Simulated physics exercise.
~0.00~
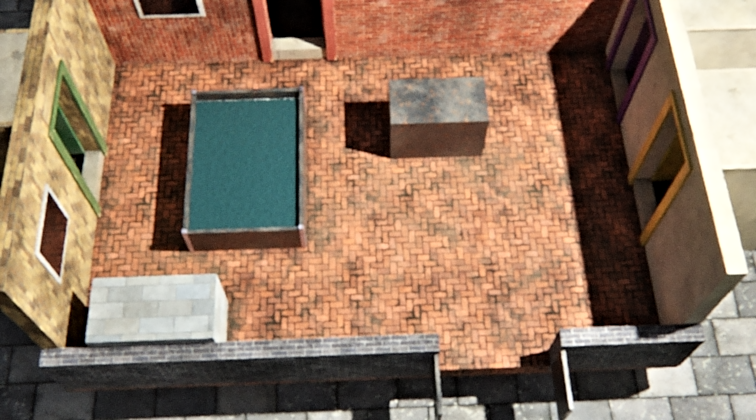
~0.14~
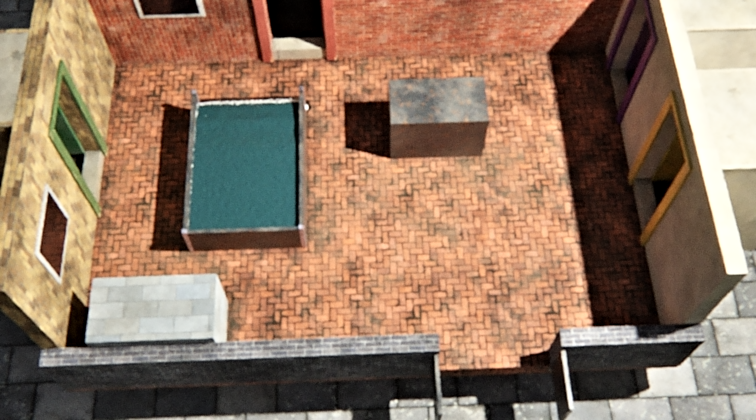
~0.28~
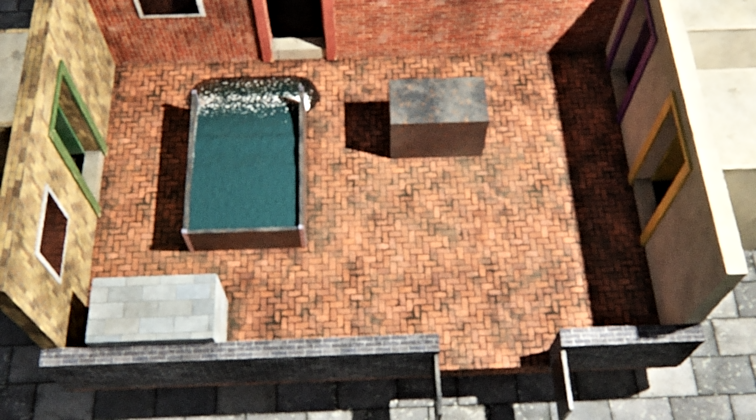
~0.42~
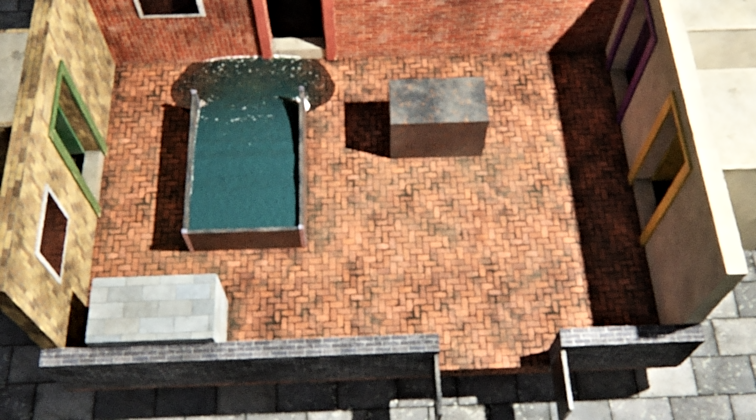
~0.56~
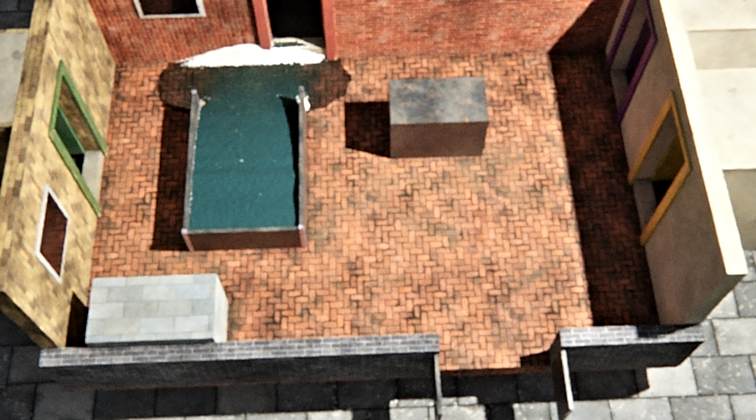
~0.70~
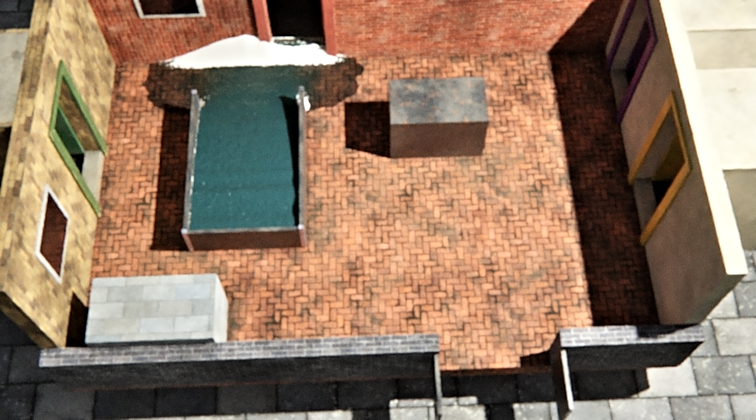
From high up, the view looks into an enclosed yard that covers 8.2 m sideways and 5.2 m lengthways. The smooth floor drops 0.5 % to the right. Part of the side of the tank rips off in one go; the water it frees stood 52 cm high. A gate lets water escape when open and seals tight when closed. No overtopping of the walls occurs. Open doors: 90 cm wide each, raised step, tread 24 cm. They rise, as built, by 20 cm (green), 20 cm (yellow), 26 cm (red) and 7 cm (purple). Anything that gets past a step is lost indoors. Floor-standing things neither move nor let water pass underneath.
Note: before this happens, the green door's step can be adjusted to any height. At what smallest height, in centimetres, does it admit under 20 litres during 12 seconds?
At about 5.5 centimetres.
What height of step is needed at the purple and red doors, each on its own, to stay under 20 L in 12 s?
You'd want some 16 cm at purple and some 28 cm at red.
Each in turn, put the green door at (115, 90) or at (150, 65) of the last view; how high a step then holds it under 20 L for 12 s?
About 25 cm for the first and 18 cm for the second.
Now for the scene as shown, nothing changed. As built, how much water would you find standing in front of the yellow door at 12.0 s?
Some 5.5 centimetres.
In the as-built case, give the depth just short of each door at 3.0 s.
Depth (cm): Green 8 / yellow 0 / red 21 / purple 6.
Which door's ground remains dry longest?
Last: Yellow.
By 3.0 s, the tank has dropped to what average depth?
It averages close to 16 centimetres.
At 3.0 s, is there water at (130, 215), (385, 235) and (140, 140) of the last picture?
Listed order - soaked through, unwetted, soaked through.
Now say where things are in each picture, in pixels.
Still water, 52 cm deep, in the tank at (246, 160); the green door at (82, 148) is dry, in the first frame.
Water pours out on the far side and has run 0.2 m, to a hidden place; about 10 cm deep outside, 52 cm at the back, in the second frame.
Water pours out on the far side and has run 0.6 m, to (209, 83); about 10 cm deep outside, 52 cm at the back, in the third frame.
The front is at (308, 60), 1.1 m from the gap on the far side; 2.2 m2 of floor is wet, 52 cm left at the back, in the fourth frame.
The gap is on the far side, the front 1.2 m out at (174, 64); the back of the tank holds 52 cm, in the fifth frame.
The front is at (351, 59), 1.3 m from the gap on the far side; 2.7 m2 of floor is wet, 50 cm left at the back; the green door at (82, 148), 2.6 m from the gap, is still 1.8 m from the nearest water, in the sixth frame.
After 1.4 s water covers 10 % of the floor, deepest (38 cm) near (246, 68); it has not reached the green door.
After 3.0 s water covers 40 % of the floor, deepest (30 cm) near (115, 71); 8 cm at the green door, 0 litres in over its 20 cm step.
After 12.0 s water covers 95 % of the floor, deepest (10 cm) near (622, 220); 5 cm at the green door, 0 litres in over its 20 cm step.
At the green door as built, the water arrived by 2.1 s and peaked near 9 cm at 9.2 s.
With a step of 4 cm, 40 litres would have come in within the 12 s; with 6.5 cm, 9 litres. So under 20 litres takes about 5.5 cm.
